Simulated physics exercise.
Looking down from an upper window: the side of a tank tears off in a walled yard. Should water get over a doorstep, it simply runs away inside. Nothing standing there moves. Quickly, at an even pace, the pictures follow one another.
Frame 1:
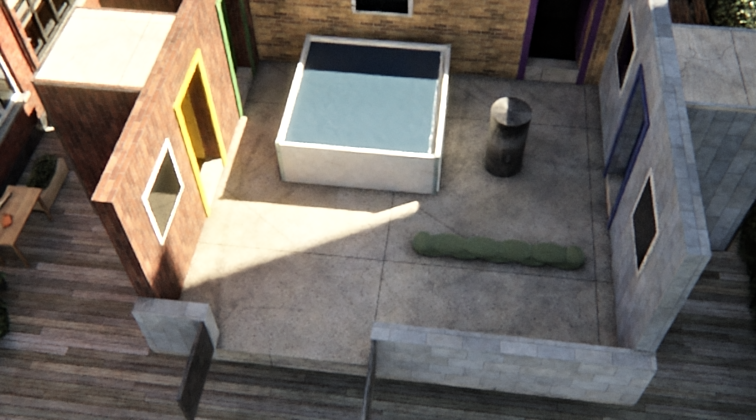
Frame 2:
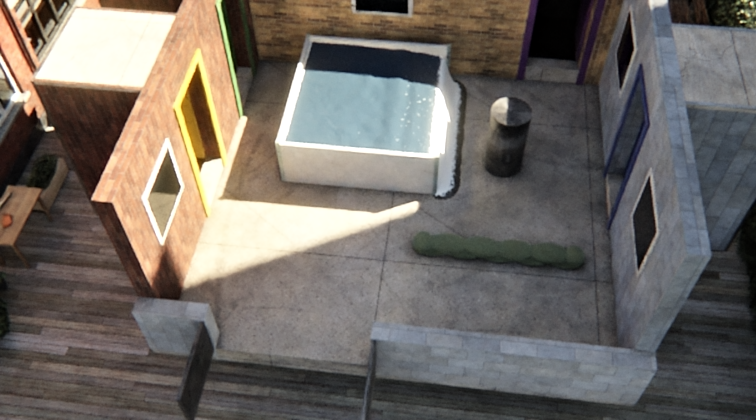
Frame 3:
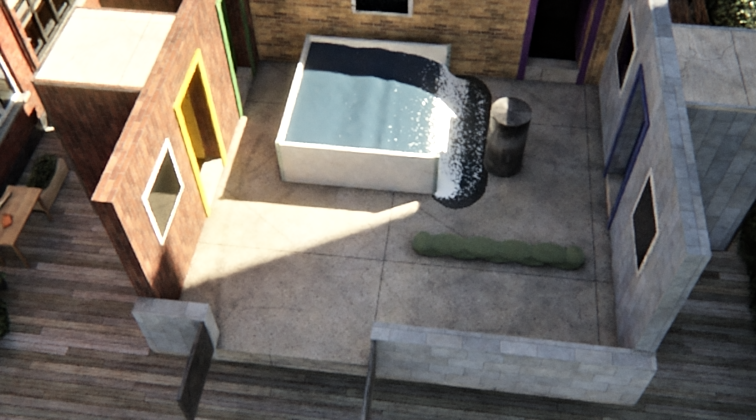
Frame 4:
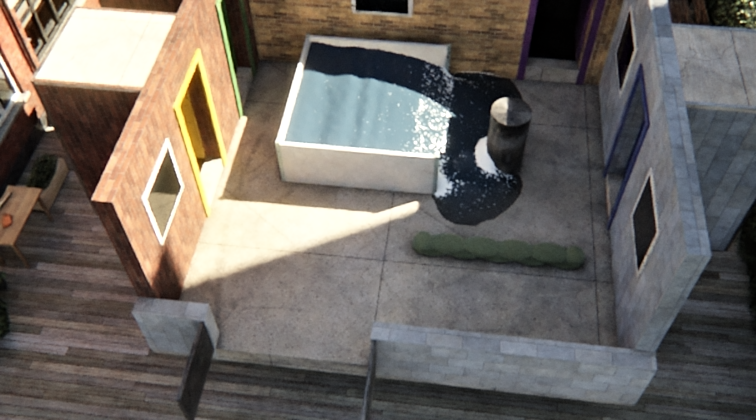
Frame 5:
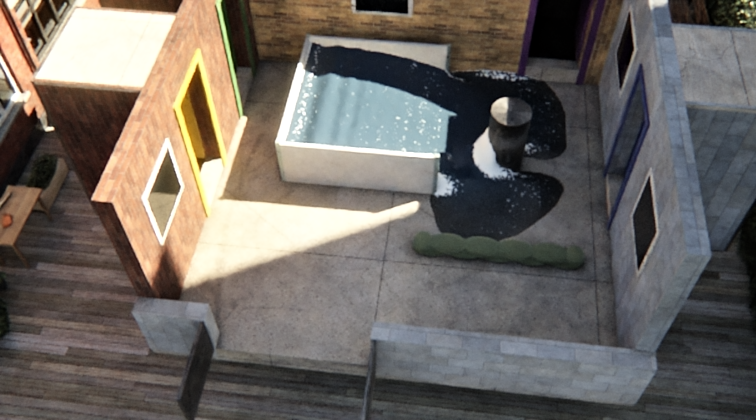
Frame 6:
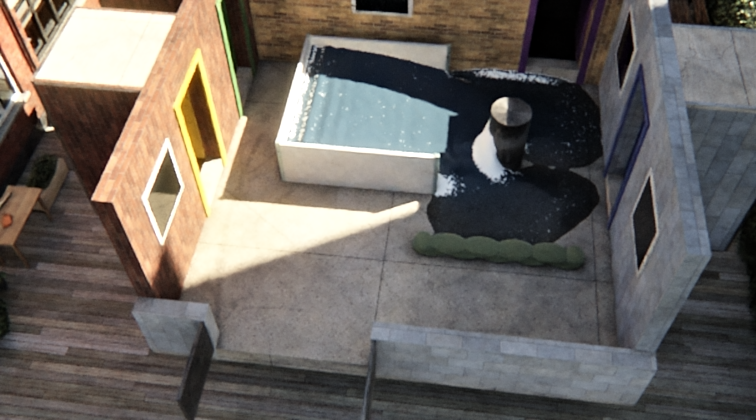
A walled yard with a pale stone floor is seen from high above, from a viewpoint that stays still. A white-walled tank of blue water stands near the tan brick back wall, with a dark cylinder to its right, a low green hedge in front, and yellow-framed and blue-framed openings at left and right. Water bursts from the tank's right side, foams around the cylinder, and spreads darkly rightward and toward the hedge.
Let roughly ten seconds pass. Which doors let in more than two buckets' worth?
Purple door - yes; green door - no; blue door - yes; yellow door - no.
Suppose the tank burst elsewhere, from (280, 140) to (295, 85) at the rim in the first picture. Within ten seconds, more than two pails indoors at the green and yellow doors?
Taking them in order, the green one beats the mark, then the yellow one beats the mark.
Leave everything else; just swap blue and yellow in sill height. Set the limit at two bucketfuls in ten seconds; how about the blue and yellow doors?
Then: The blue door takes more; the yellow door passes that mark.
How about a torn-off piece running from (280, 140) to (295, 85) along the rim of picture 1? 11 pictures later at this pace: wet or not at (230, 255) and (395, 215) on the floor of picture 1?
Submerged, then unwetted.
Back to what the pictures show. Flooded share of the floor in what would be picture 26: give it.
Roughly 60 per cent.
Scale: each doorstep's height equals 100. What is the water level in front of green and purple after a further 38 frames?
Roughly 30 and 50 %.
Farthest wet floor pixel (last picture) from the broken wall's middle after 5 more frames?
Roughly at (612, 303).
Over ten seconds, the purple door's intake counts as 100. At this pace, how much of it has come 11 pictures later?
I'd put it at 50 percent.
A moment on, water covers 35 % of the floor; the purple door wet at the sill, nothing in, the green door not reached, the blue door under two buckets in, the yellow door not reached.
Next, water covers 45 % of the floor; the purple door over two buckets in, the green door not reached, the blue door over two buckets in, the yellow door not reached.
Then, water covers 60 % of the floor; the purple door far over two buckets in, the green door not reached, the blue door far over two buckets in, the yellow door not reached.
Later, water covers 95 % of the floor; the purple door far over two buckets in, the green door wet at the sill, nothing in, the blue door far over two buckets in, the yellow door wet at the sill, nothing in.
In the end, water covers 95 % of the floor; the purple door far over two buckets in, the green door wet at the sill, nothing in, the blue door far over two buckets in, the yellow door wet at the sill, nothing in.
